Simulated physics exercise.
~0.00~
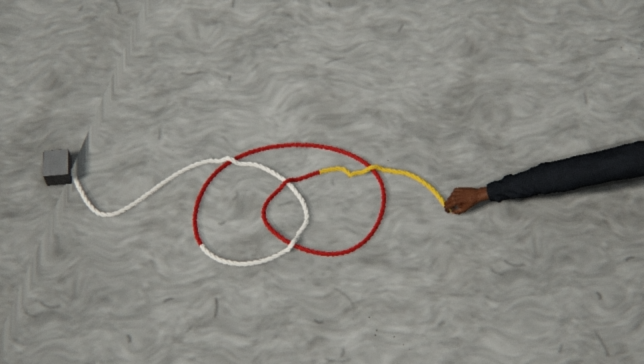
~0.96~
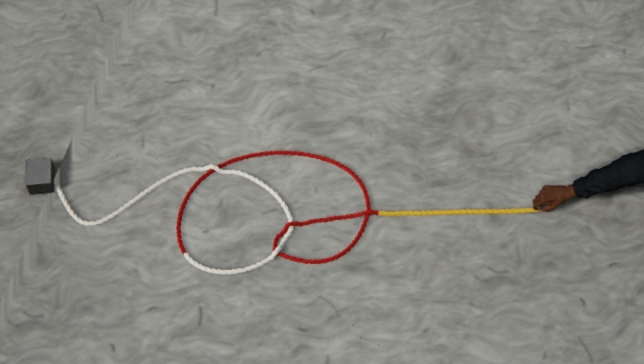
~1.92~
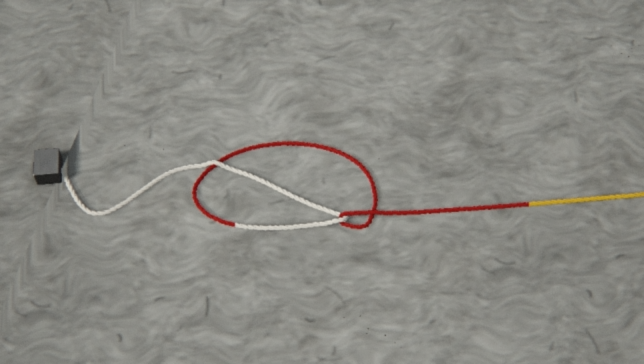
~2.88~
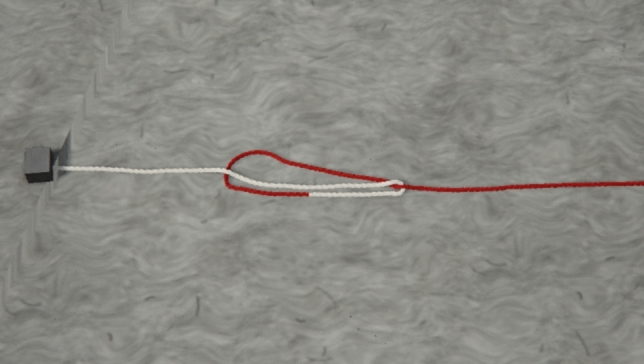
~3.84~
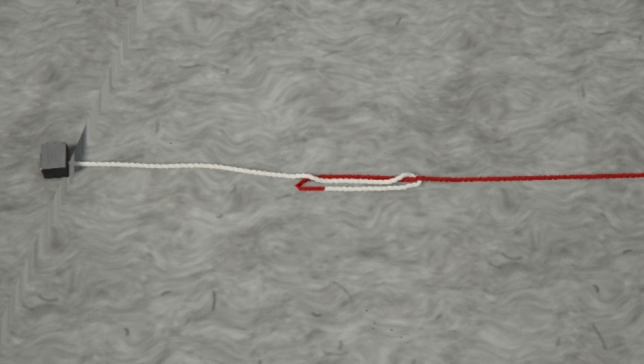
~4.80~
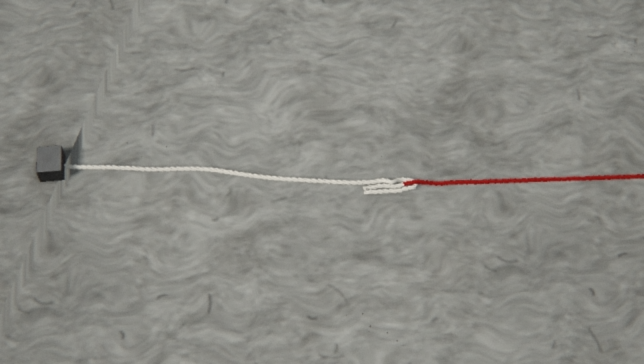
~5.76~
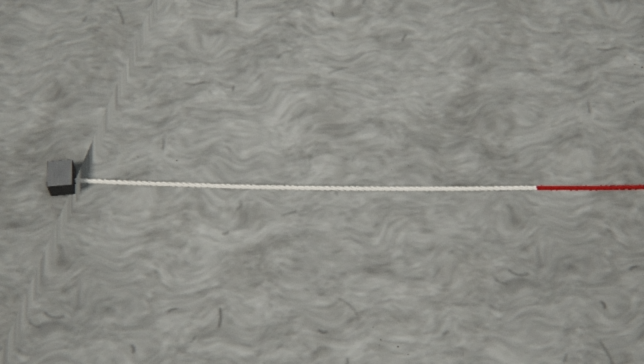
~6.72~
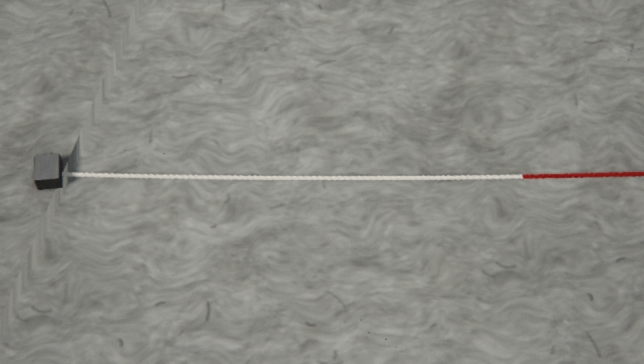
A dark-sleeved arm reaches in from the right over a grey, swirl-patterned floor, seen from above by a slightly swaying camera. Its hand grips the yellow end of a rope whose red and white stretches lie in overlapping loops, with the white end fixed to a small dark block at left. The hand pulls the yellow end rightward and passes out of view. The loops narrow into a long, thin bight, then shrink to a small white fold beside the red stretch. Finally the fold slips out, and the rope lies straight and taut, white then red, without a knot.
